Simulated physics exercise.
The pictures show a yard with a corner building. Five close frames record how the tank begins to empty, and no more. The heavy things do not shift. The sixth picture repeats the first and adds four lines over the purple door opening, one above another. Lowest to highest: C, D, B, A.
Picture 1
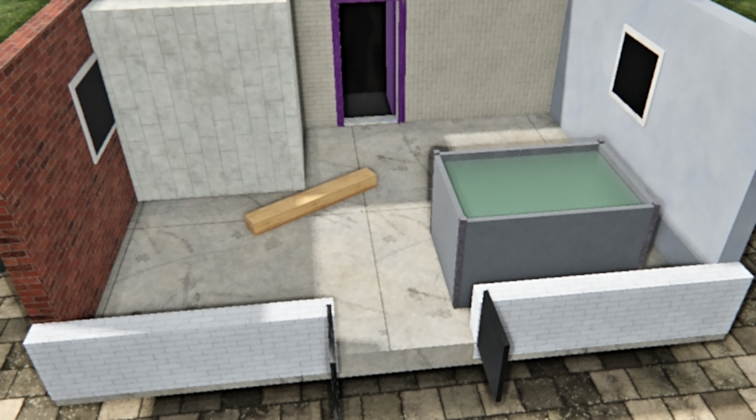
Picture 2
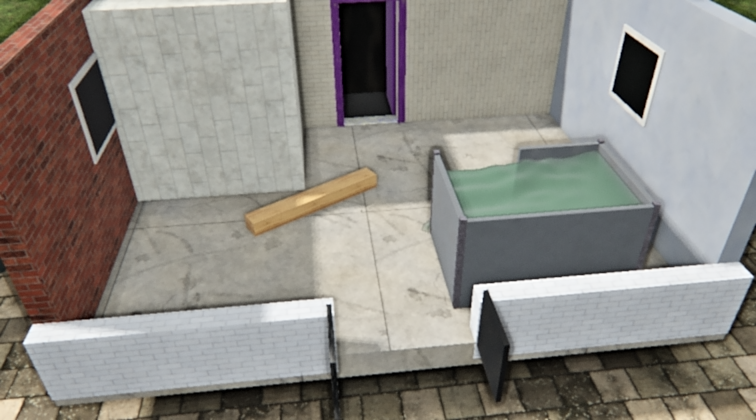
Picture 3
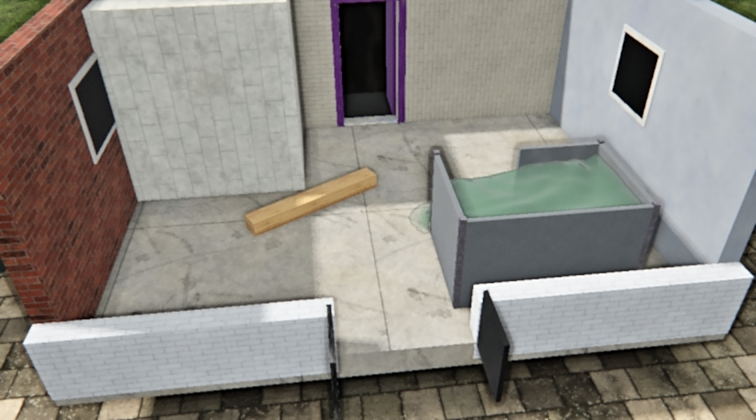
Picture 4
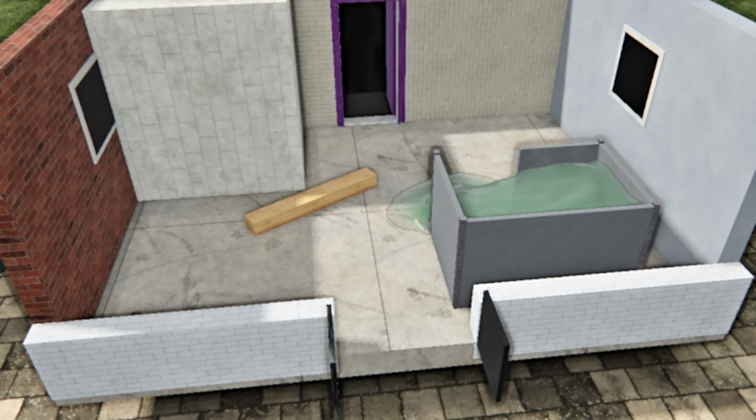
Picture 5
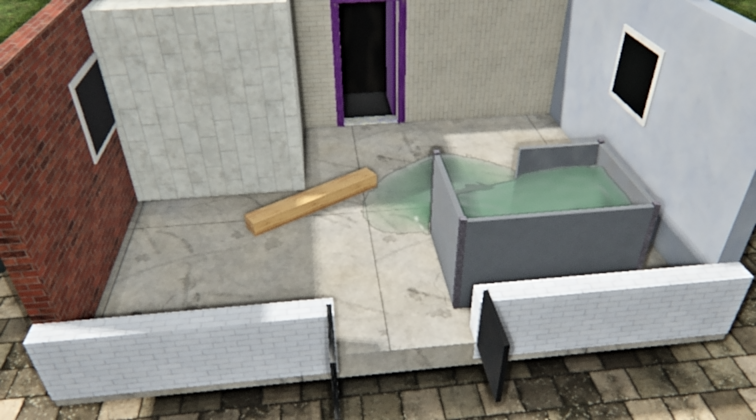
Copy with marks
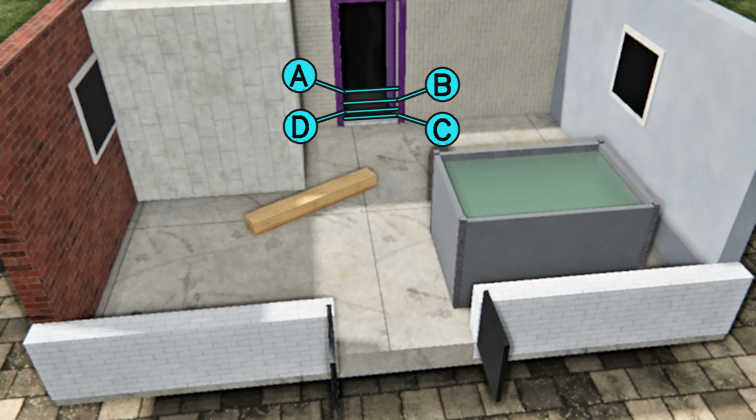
In a walled yard, green water pouring out through the open back of a grey tank and spreading left towards a wooden beam.
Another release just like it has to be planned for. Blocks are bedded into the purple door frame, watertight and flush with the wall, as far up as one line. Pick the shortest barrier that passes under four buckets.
Use line B.
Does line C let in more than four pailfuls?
Yes, that goes wrong.
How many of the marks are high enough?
Two of the four.
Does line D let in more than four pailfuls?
Yes, it does.
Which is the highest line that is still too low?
D it is.
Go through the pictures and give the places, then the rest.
The first frame shows water in the tank at rest, its middle at (538, 184); foot of the purple doorway at (371, 124); open gate at (404, 288).
In the second frame, water covers 1 % of the ground, its front hidden from here.
In the third frame, water covers 3 % of the ground, its front hidden from here.
The fourth frame shows front seen at (406, 206), 8 % of the ground wet.
The fifth frame shows front seen at (440, 155), 14 % of the ground wet.
On the marked copy, A at (370, 90); B at (371, 101); C at (371, 116); D at (371, 110); from the bottom up C, D, B, A.
With A, nothing gets over.
With B, a splash gets over, under a bucket.
With C, dozens of bucketfuls pour in.
With D, about 8 bucketfuls get in.
